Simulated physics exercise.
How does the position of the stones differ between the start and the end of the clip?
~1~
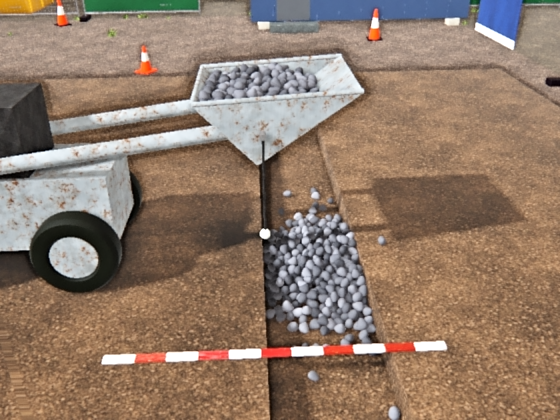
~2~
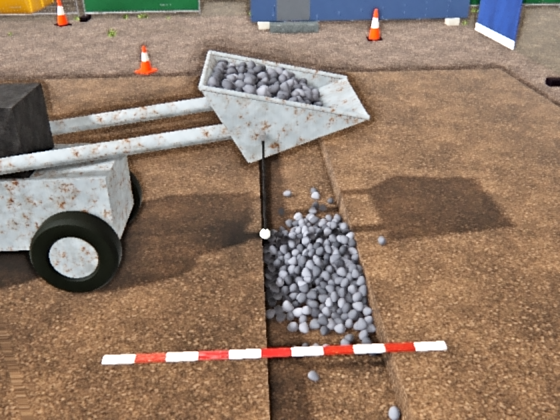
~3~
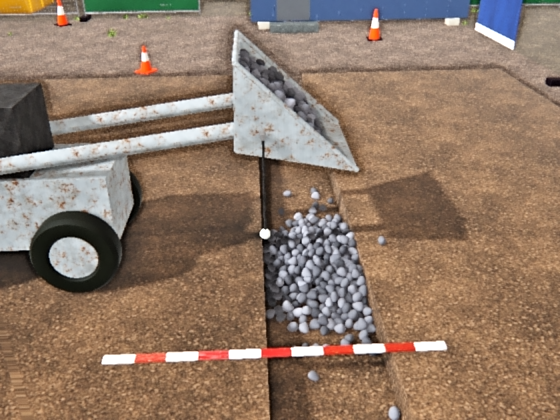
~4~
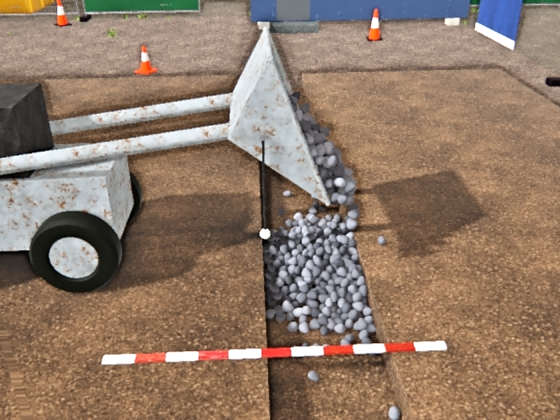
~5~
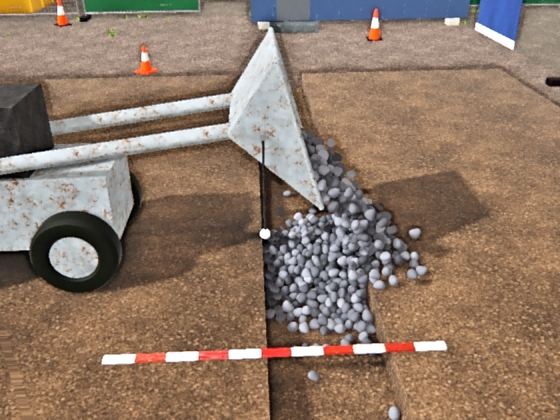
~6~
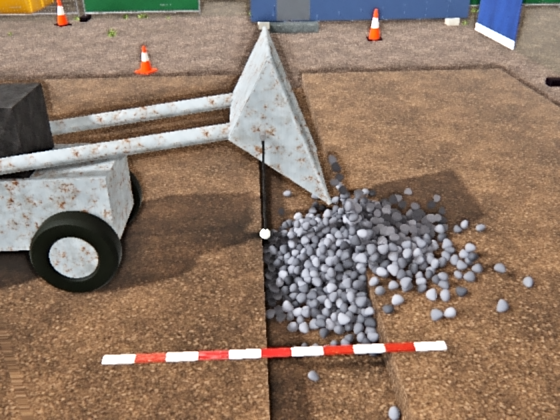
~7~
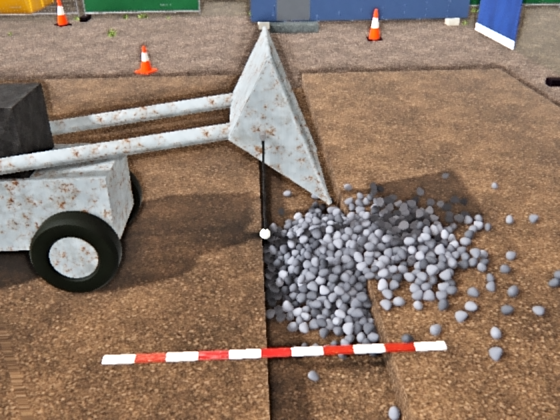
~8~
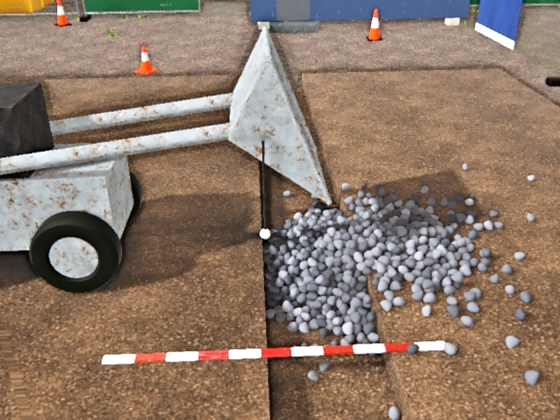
At the start the stones are in the raised bucket and in a narrow heap in the trench below it. By the end they lie lower and farther right overall, in a wider heap with many scattered on the ground to the right of the trench.
Loader tipping its rusty bucket and pouring grey stones onto a heap in a trench, many spilling across the ground to the right.
